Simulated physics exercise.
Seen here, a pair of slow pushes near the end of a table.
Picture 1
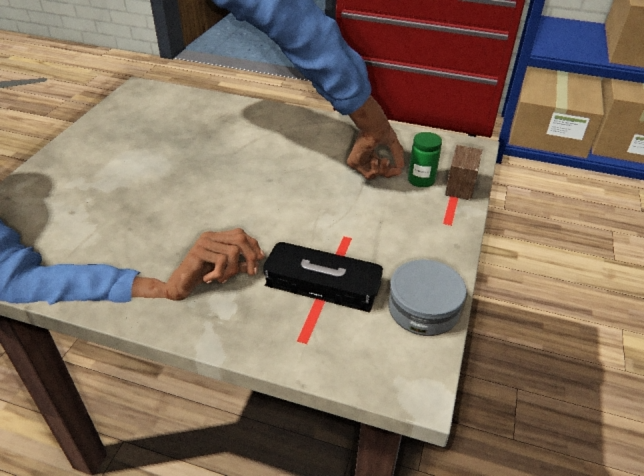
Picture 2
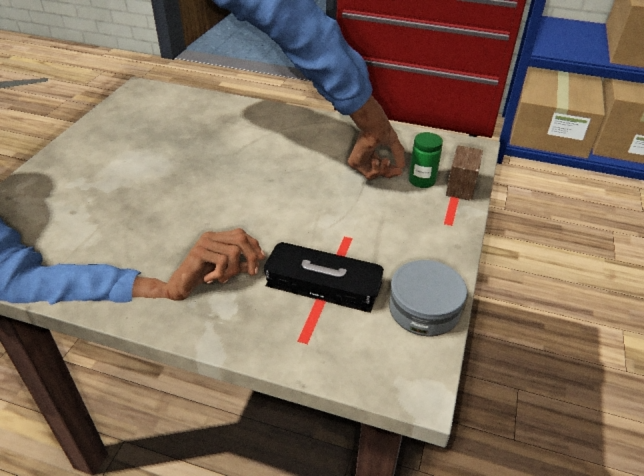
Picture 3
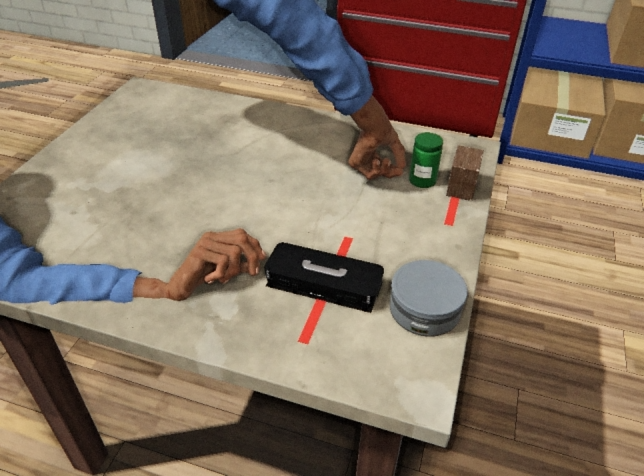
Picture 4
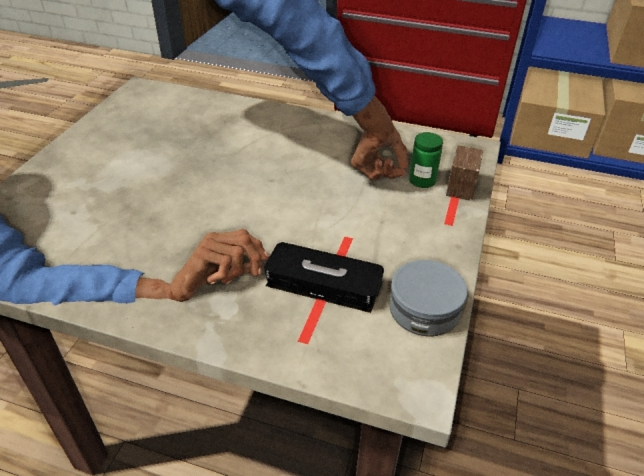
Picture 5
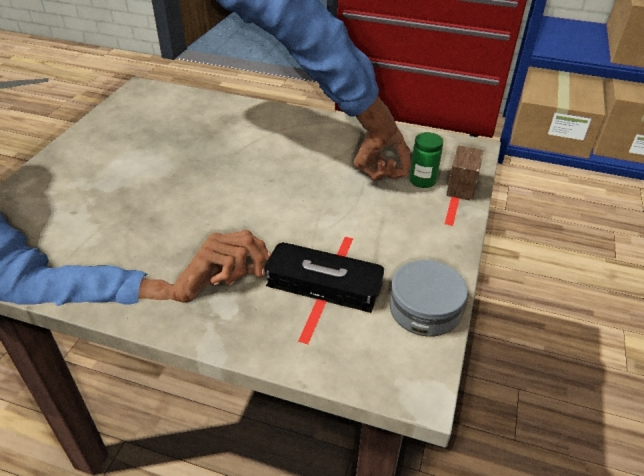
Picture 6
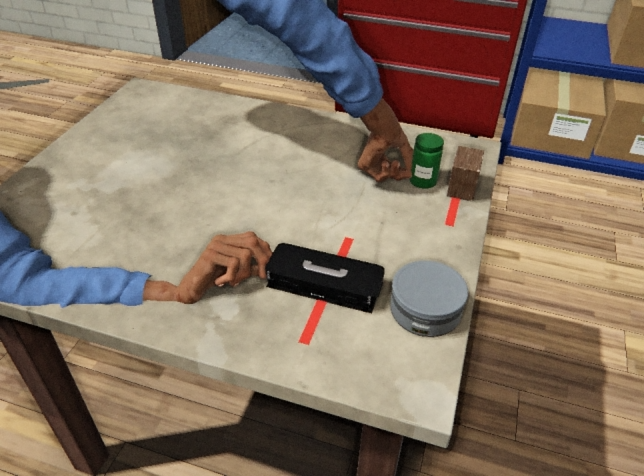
At the start, one hand rests beside a black case with a grey tub to its right, while another hand is by a green jar next to a brown block near the table's end. Both hands then creep slightly rightward, and the objects barely shift.
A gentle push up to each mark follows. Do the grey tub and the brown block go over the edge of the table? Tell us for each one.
The grey tub: Yes, it goes over; the brown block: Yes, it goes over.
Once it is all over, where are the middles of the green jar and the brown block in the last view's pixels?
The green jar at (482, 171), the brown block at (493, 429).
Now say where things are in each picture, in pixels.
The first frame shows grey tub (426, 297); brown block (464, 173); black case (323, 276).
The second frame shows brown block (464, 173); green jar (425, 160).
The third frame shows grey tub (427, 298); black case (324, 276).
The fourth frame shows brown block (465, 173); green jar (426, 160).
The fifth frame shows grey tub (427, 298); black case (324, 276).
The sixth frame shows grey tub (428, 299); brown block (465, 173); green jar (426, 161).
Then, 1.38 s later than the last frame, grey tub tilted by 24° near (491, 318); brown block dropping near (515, 265).
Then, 1.68 s later than the last frame, grey tub dropping near (513, 417); brown block fallen near (498, 410).
When it is over, the grey tub goes over the edge; the brown block goes over the edge, near (493, 429).
